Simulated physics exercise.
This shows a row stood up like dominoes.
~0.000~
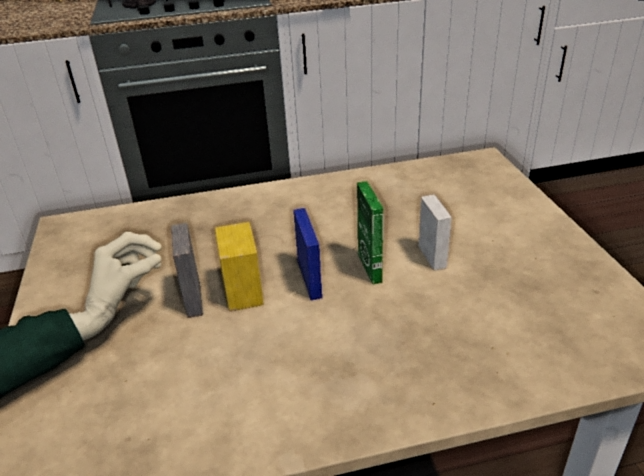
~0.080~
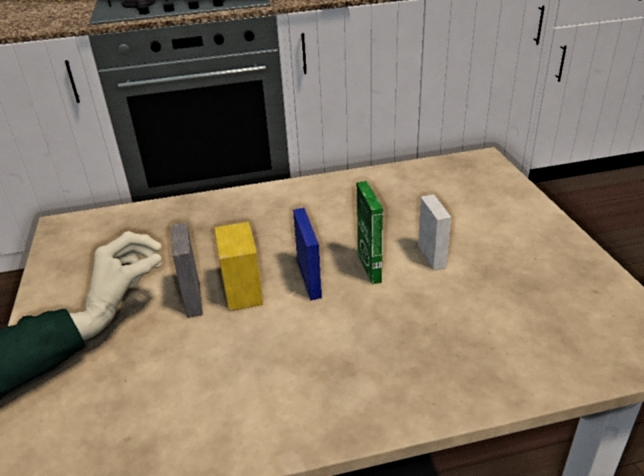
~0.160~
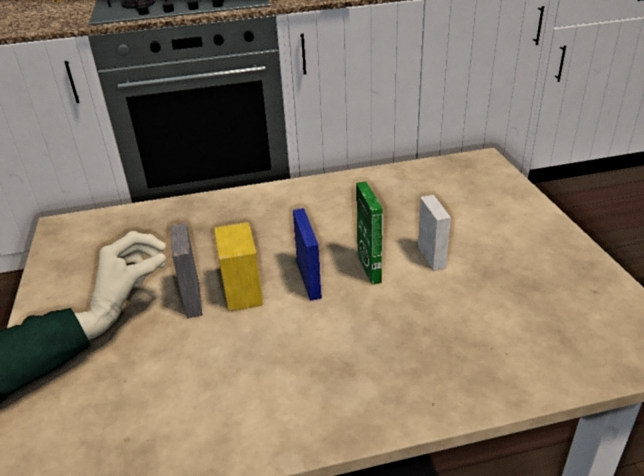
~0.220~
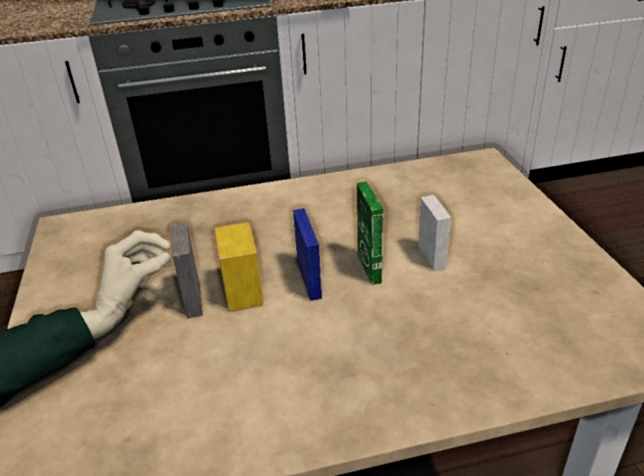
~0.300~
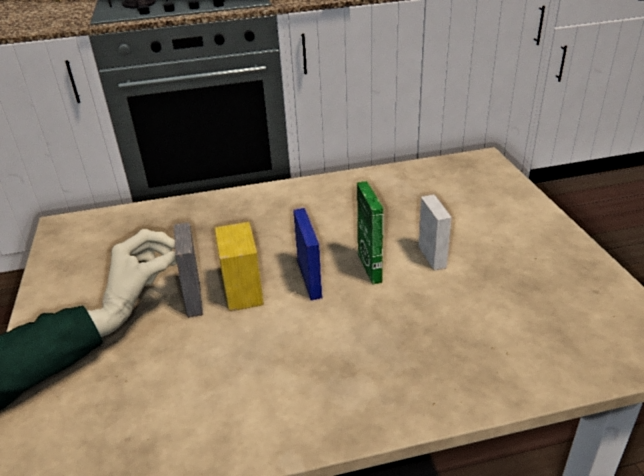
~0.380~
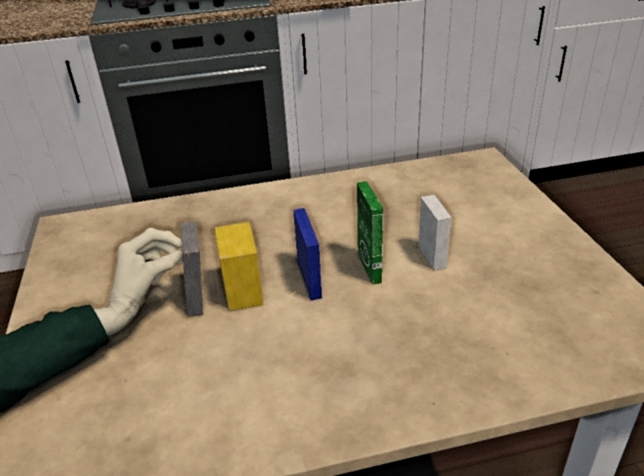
A gloved hand edging right and tilting a grey board slightly towards a yellow block in a domino-like row on a table.
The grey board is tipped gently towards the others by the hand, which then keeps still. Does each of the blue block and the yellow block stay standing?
My prediction: The blue block ends up upright. The yellow block ends up upright.
After 0.68 s, grey board 21° over; yellow block turned 5° from how it was put near (243, 264).
After 1.38 s, grey board 24° over.
After 2.28 s, grey board 31° over.
In the end (3.0 s), all 3 unmoved. At the end, from the last picture's camera, blue block near (308, 254), yellow block near (246, 265).
